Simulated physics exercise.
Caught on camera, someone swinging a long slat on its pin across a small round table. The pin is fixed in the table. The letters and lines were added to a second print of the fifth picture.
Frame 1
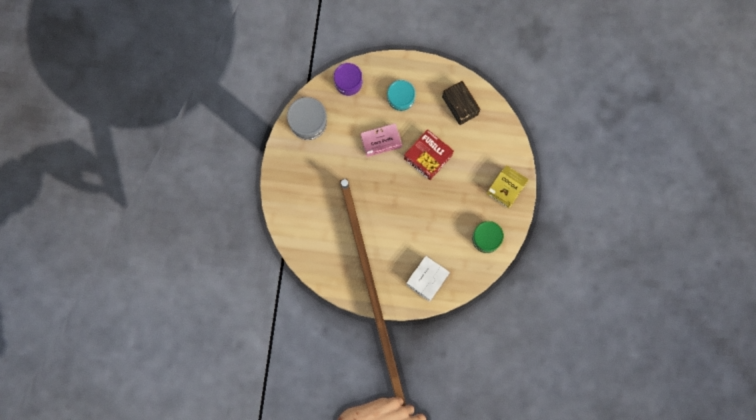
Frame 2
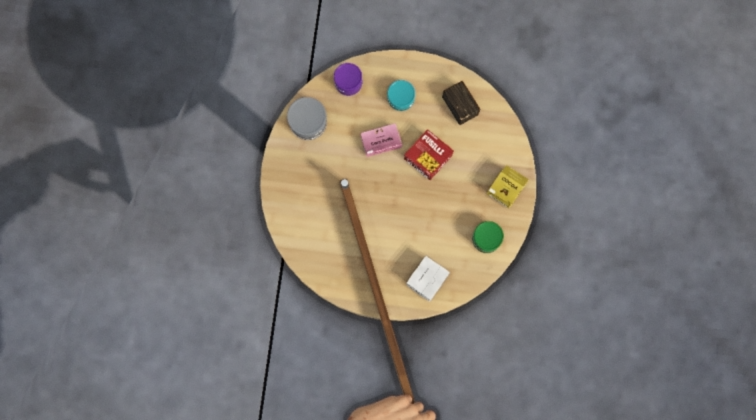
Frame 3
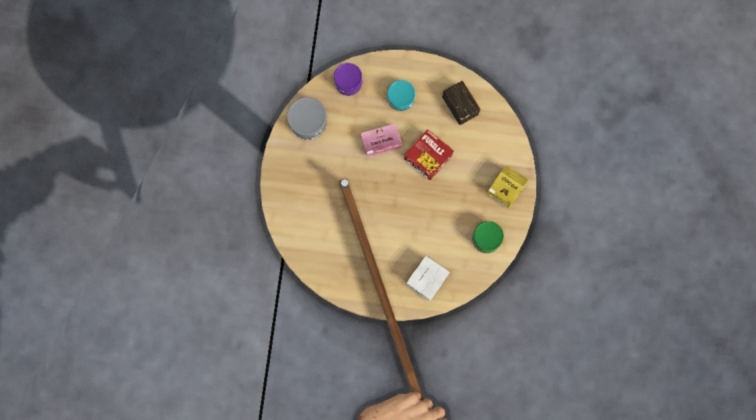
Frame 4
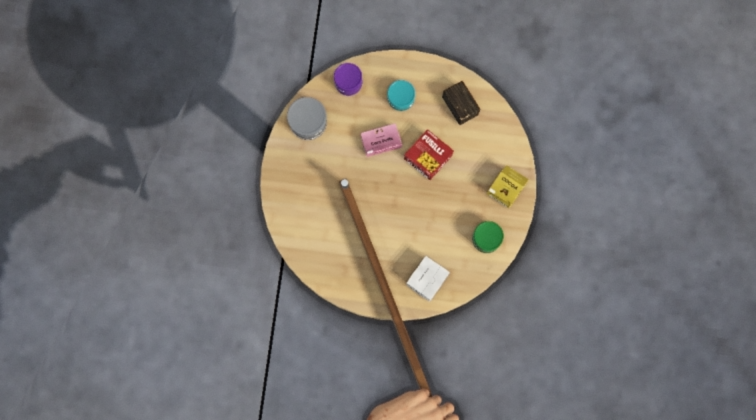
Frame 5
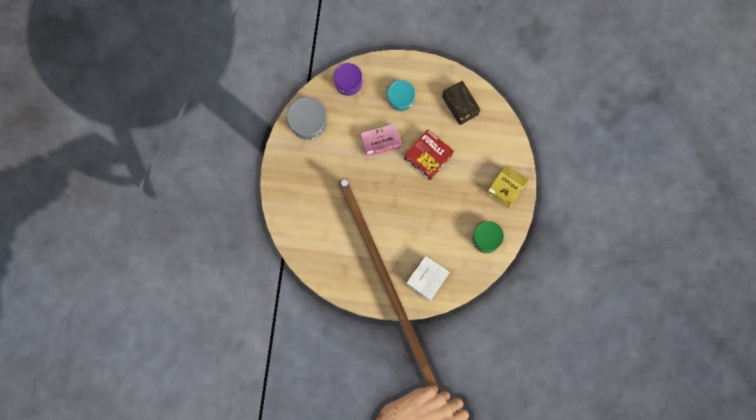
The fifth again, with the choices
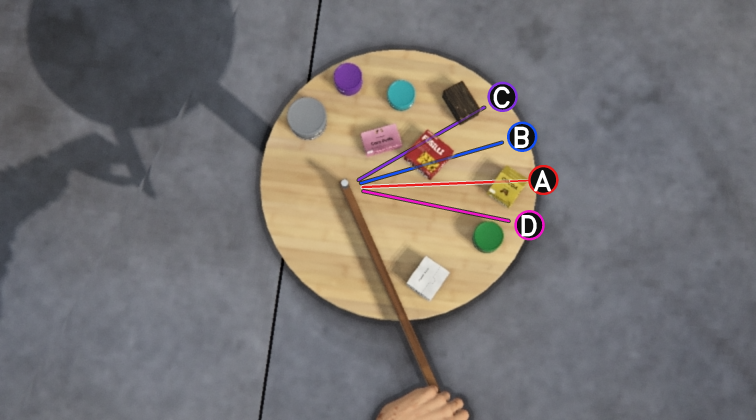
A hand at the bottom edge swung the near end of a long brown slat slightly to the right over a round wooden table, while its pinned end and the small boxes and tubs stayed put.
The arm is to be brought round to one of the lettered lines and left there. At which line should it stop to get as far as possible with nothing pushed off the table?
A is the last safe line.
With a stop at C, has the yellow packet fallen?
Yes.
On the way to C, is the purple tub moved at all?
No.
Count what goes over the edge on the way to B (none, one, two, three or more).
One.
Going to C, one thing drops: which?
It is the yellow packet.
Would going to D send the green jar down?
No.
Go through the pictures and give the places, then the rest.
The first picture shows arm (368, 273); pink packet (381, 141); black block (461, 103).
The second picture shows arm (371, 272); white box (428, 279).
The third picture shows arm (375, 270); grey tin (308, 119).
The fourth picture shows arm (378, 270); turquoise jar (401, 96).
The fifth picture shows arm (381, 268); purple tub (348, 79); pink packet (381, 141); black block (461, 103).
On the marked copy, A at (437, 184); B at (431, 163); C at (422, 143); D at (436, 206).
Following A. Soon after the start, arm (414, 244); white box (454, 255); purple tub (348, 79).
Later, arm (432, 210); green jar (505, 215); yellow packet (509, 183).
In the end, arm (436, 182); yellow packet (515, 135); green jar (515, 165); nothing has fallen.
As for the rest, B drops the yellow packet; C drops the yellow packet; D is safe but short.
